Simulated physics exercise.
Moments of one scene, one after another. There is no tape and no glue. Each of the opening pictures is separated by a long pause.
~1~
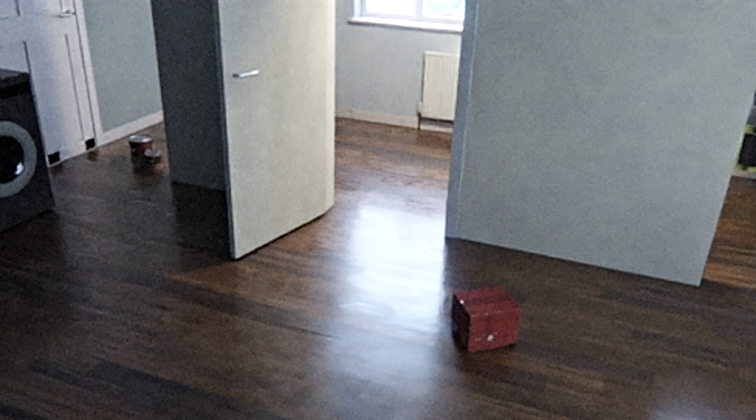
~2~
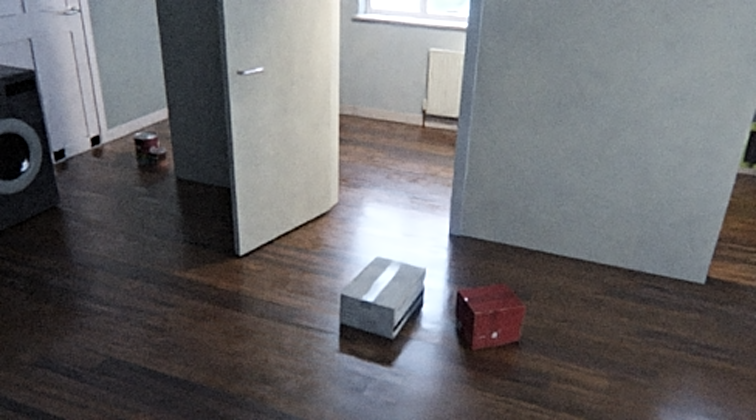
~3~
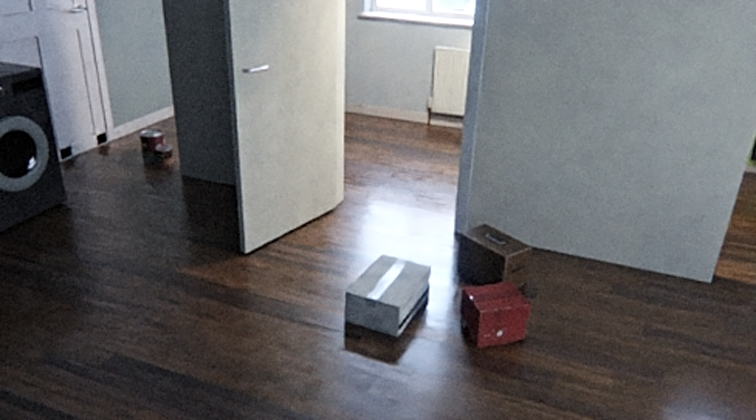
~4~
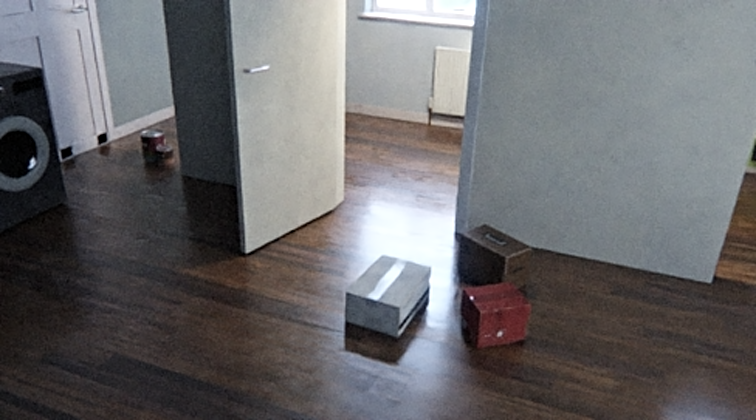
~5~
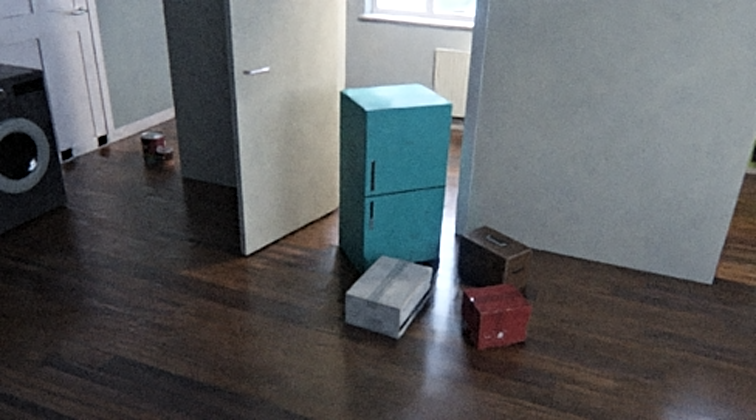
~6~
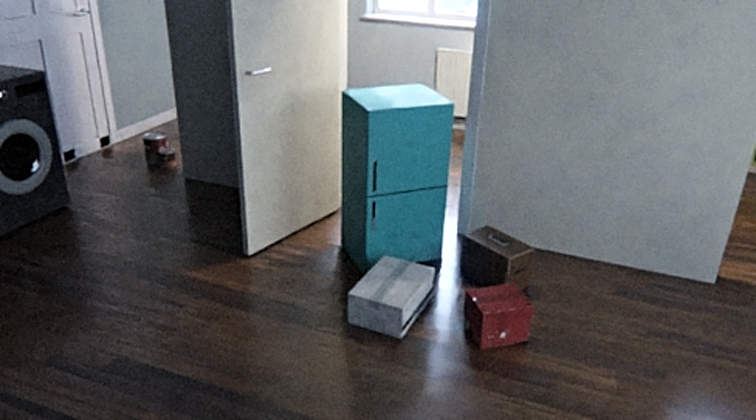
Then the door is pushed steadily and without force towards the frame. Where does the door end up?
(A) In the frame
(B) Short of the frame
Option B: Short of the frame.
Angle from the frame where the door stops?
Open angle: About 65°.
Then, 0.40 s later than the last frame, door 87° open.
Then, 0.60 s later than the last frame, door 70° open.
When it is over, door 63° open; all 4 as before. End places, in pixels of the last picture, turquoise appliance near (395, 180).
